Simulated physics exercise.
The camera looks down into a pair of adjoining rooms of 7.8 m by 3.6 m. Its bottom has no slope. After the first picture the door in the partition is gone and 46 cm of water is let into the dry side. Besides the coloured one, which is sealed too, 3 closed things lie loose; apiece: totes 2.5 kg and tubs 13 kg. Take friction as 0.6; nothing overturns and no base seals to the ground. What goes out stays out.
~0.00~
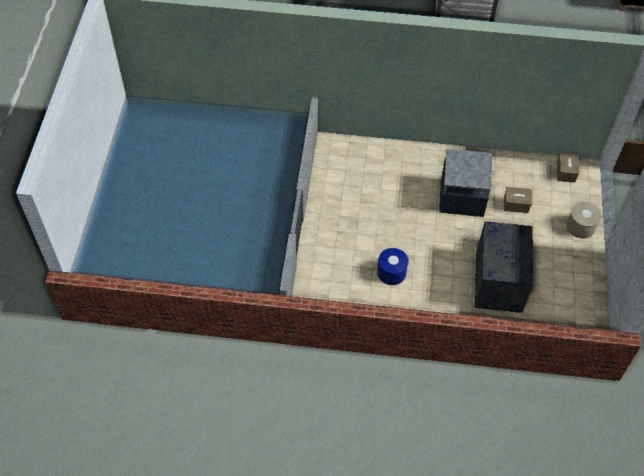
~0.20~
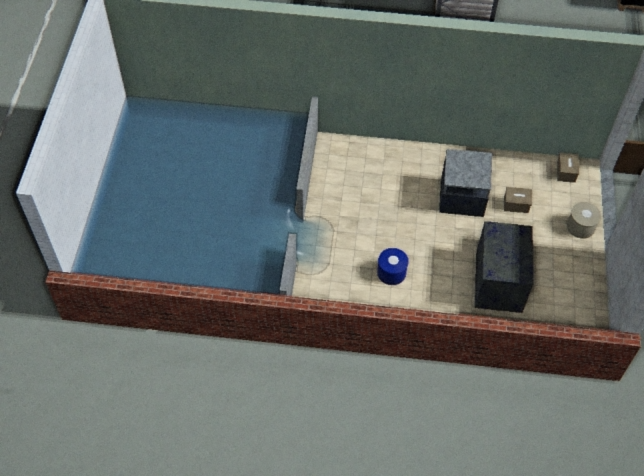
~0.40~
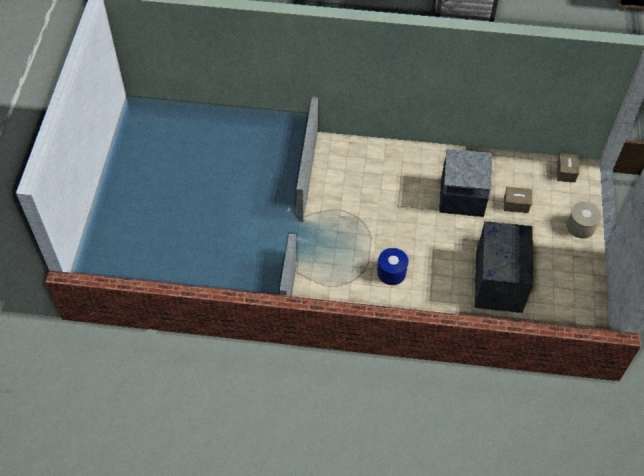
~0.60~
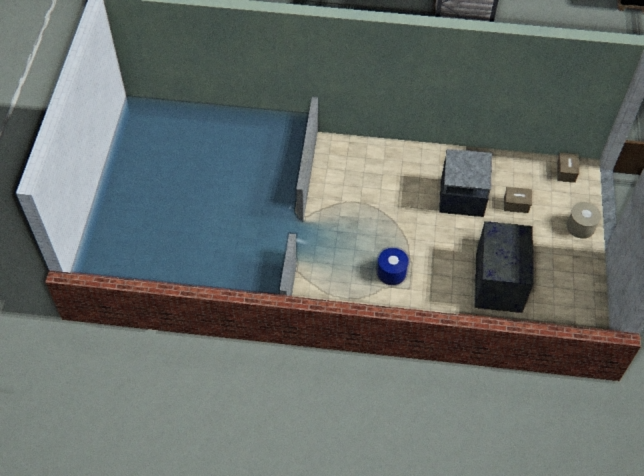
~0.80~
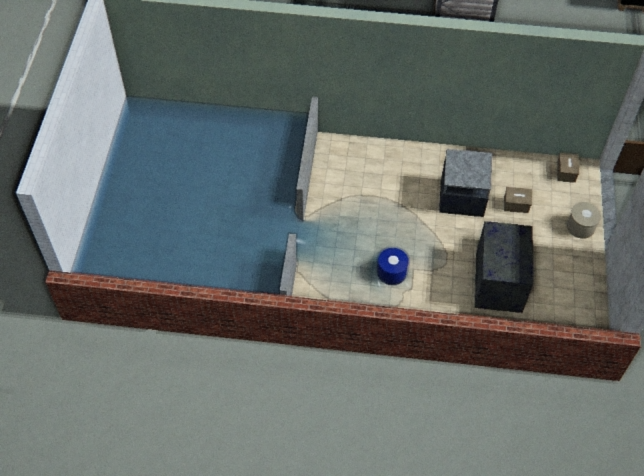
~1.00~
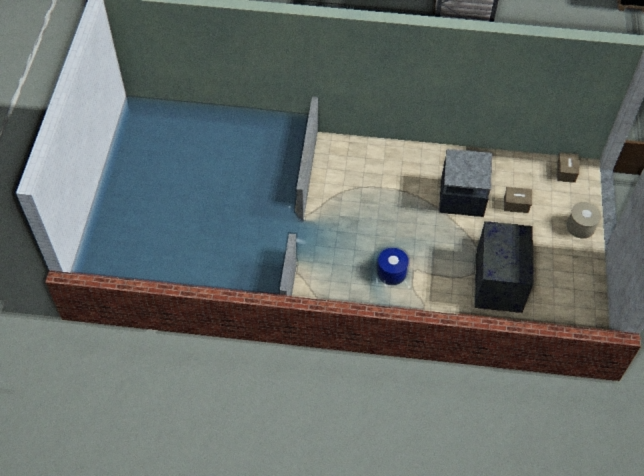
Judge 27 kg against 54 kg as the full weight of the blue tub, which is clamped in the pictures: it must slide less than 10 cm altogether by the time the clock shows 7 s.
I expect that only the higher weight holds it.
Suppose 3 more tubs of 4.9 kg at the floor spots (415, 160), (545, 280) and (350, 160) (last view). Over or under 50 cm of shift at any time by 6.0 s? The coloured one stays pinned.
In that order: More, under, more.
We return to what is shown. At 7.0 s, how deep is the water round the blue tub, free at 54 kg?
Roughly 13 cm.
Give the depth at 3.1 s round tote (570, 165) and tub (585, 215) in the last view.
Roughly 2 and 5 cm.
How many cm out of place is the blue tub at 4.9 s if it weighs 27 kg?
About 80 cm.
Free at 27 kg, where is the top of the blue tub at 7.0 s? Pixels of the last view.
Near (475, 216).
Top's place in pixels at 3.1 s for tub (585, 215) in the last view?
Near (617, 213).
After 1.4 s the blue tub would be 16 cm from its start with 27 kg and 0 cm from its start with 54 kg; 11 cm of water round it then.
After 3.1 s the blue tub would be 67 cm from its start with 27 kg and 0 cm from its start with 54 kg; 11 cm of water round it then.
After 4.9 s the blue tub would be 90 cm from its start with 27 kg and 0 cm from its start with 54 kg; 13 cm of water round it then.
After 7.0 s the blue tub would be 151 cm from its start with 27 kg and 0 cm from its start with 54 kg; 13 cm of water round it then.
